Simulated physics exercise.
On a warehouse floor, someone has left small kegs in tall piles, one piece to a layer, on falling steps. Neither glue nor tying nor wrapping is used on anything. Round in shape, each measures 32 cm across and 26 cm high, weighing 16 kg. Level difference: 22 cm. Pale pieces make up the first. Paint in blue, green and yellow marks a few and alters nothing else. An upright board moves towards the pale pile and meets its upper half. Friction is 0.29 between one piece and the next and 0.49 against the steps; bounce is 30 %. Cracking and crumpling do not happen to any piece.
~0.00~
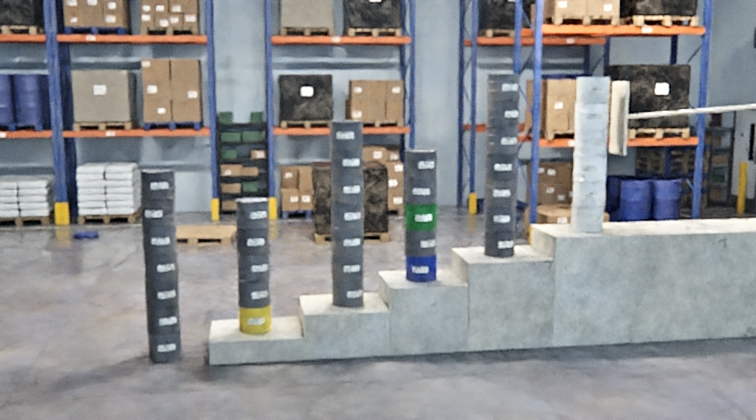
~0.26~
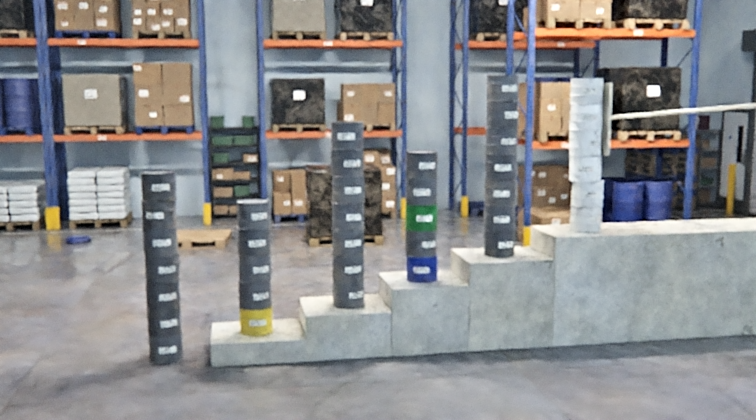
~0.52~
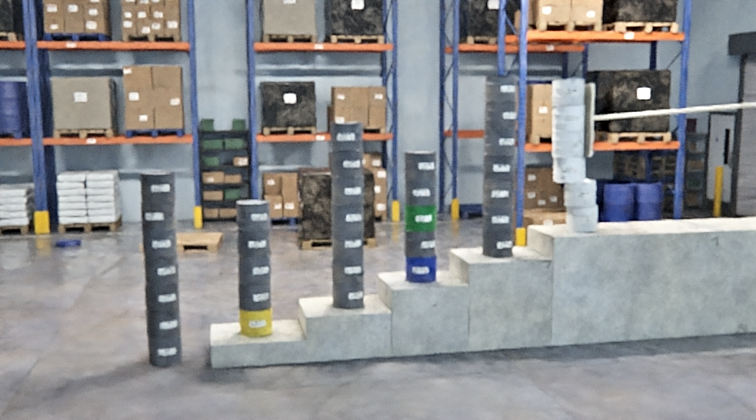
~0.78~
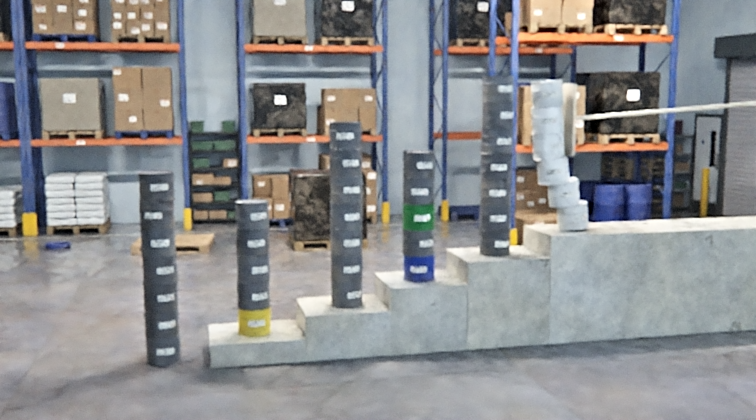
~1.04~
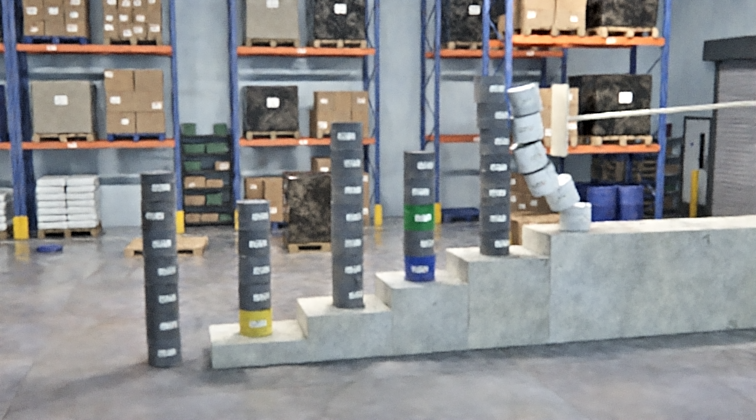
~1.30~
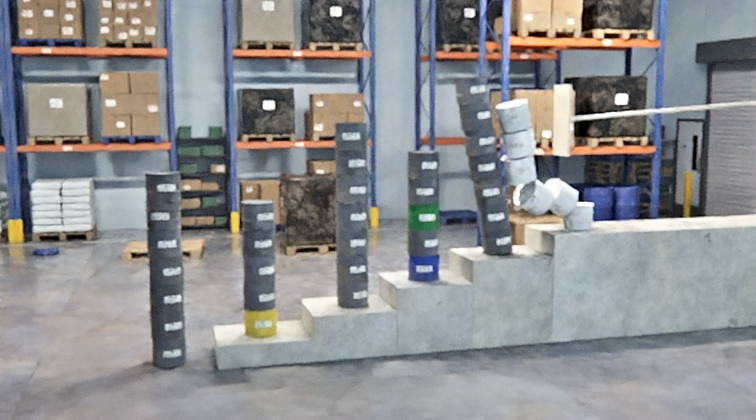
An upright board pushes the pale pile leftward, buckling it against the leaning grey pile beside it.
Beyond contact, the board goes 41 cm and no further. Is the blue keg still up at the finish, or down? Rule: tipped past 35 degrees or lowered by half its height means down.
Still up.
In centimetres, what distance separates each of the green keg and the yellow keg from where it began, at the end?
Net shift, middle to middle: Green 90 cm, yellow 0 cm.
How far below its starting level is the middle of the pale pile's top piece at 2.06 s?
Some 180 cm lower.
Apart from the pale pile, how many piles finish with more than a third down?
It adds up to 4.
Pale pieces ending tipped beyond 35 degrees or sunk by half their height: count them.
The total comes to 5.
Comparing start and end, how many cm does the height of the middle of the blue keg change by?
Its middle ends around 0 cm lower.
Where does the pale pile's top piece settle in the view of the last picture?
It should be centred near (411, 384) in the final frame.
Around 2.06 s, 5 of the pale pile down; 7 of the 31 other kegs down; blue keg unmoved; green keg tipped 14°.
Around 2.98 s, 5 of the pale pile down; 14 of the 31 other kegs down; blue keg unmoved; green keg tipped 55°, 29 cm lower.
Around 4.26 s, 5 of the pale pile down; 21 of the 31 other kegs down; blue keg unmoved; green keg on its side.
Finally (6.1 s), 5 of the pale pile down; 21 of the 31 other kegs down; blue keg unmoved; green keg on its side; yellow keg displaced 23 mm. Seen by the last camera, middles, blue keg near (424, 266), green keg near (344, 263).
